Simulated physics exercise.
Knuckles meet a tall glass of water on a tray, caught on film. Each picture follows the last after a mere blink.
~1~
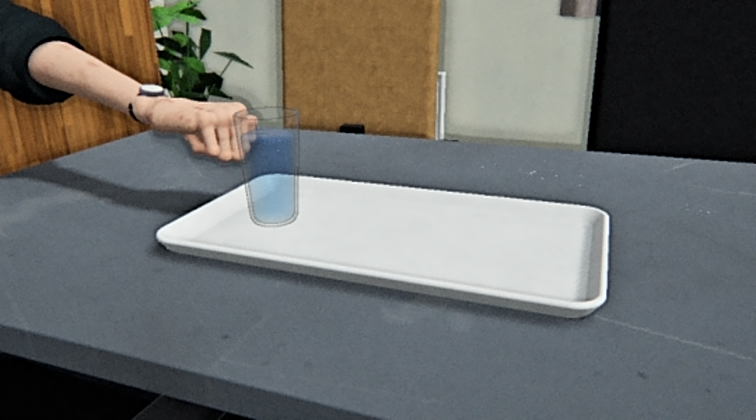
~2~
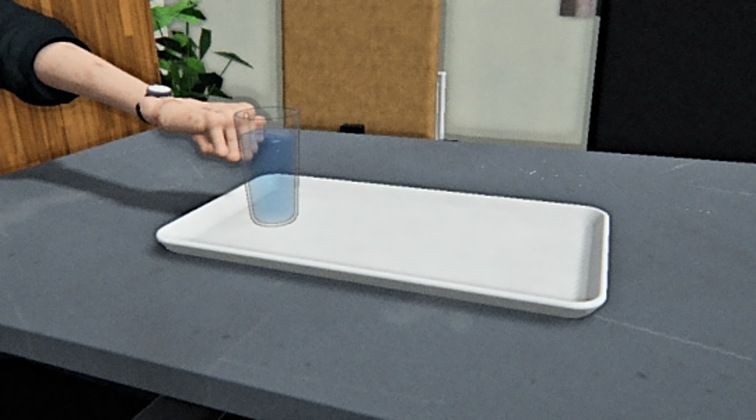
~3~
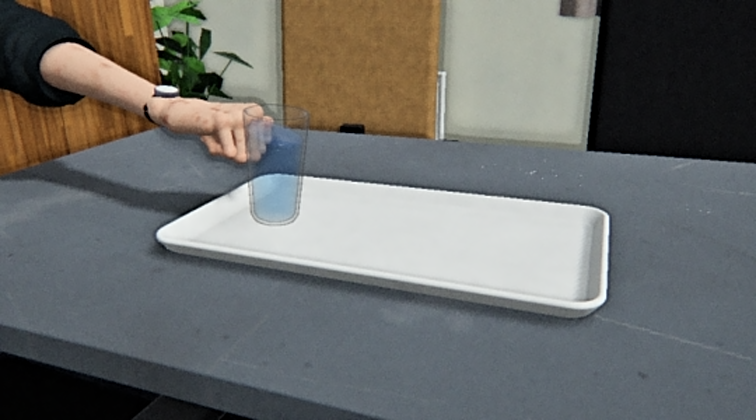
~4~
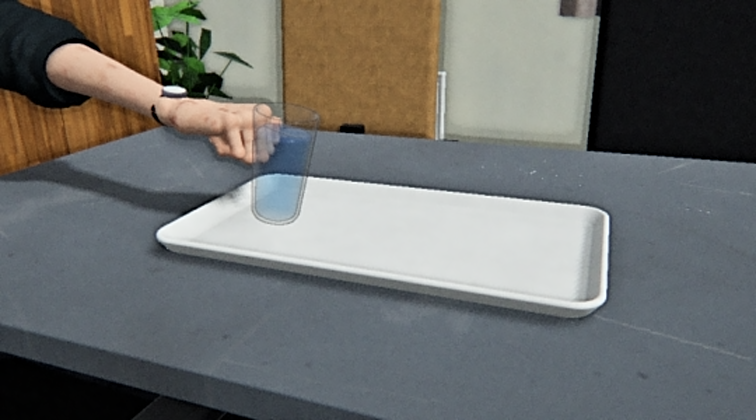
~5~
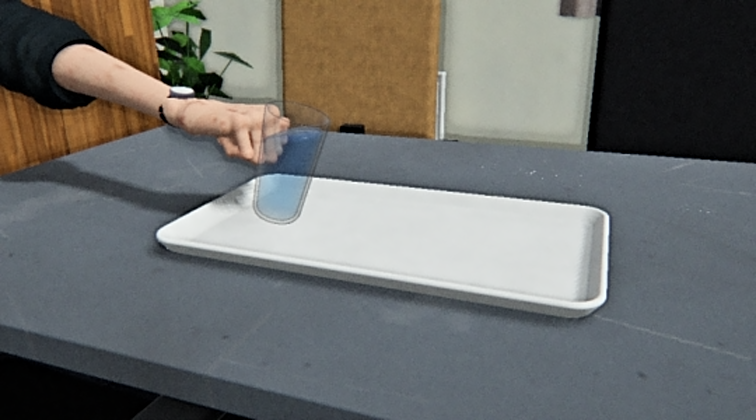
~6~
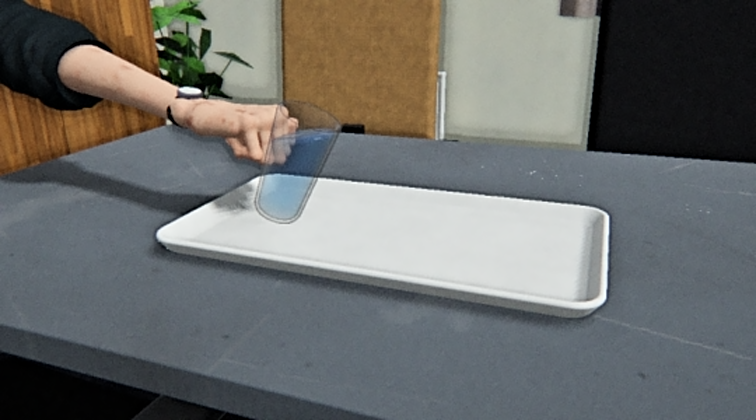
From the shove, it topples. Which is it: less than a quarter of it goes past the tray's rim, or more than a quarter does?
Tray holds under three quarters.
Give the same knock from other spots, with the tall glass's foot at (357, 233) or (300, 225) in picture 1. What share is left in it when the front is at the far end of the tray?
First about 80, then 65 per cent.
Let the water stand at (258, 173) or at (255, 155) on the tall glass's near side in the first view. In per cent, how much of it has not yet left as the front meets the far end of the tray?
The first level leaves around 45 percent, the second around 55 percent.
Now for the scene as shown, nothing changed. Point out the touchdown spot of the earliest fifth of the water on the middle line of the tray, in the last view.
I'd mark it somewhere close to pixel (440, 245).
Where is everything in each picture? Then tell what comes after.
It leans 0°; its right rim is at (294, 117); the water meets the walls at (247, 132) and (295, 135); the tray's far rim is at (605, 251); the tray is clear ahead, in the first frame.
It leans 0°; its right rim is at (294, 117); the water meets the walls at (248, 131) and (295, 135), in the second frame.
It leans 6°; its right rim is at (304, 119); the water meets the walls at (254, 119) and (302, 141), in the third frame.
It leans 11°; its right rim is at (315, 122); the water meets the walls at (263, 125) and (312, 137), in the fourth frame.
It leans 18°; its right rim is at (326, 126); the water meets the walls at (271, 137) and (323, 131), in the fifth frame.
It leans 24°; its right rim is at (336, 132); the water meets the walls at (277, 142) and (334, 133), in the sixth frame.
A moment on, the tall glass lies on its side and 100 per cent is in the glass, 0 on the tray and 0 above or beyond its rim.
Next, the tall glass lies on its side and 63 per cent is in the glass, 34 on the tray and 2 above or beyond its rim.
Then the tall glass lies on its side and 39 per cent is in the glass, 46 on the tray and 15 above or beyond its rim.
Later the tall glass lies on its side and 21 per cent is in the glass, 45 on the tray and 33 above or beyond its rim.
At rest 67 per cent is held by tray and glass, 33 is off the tray.
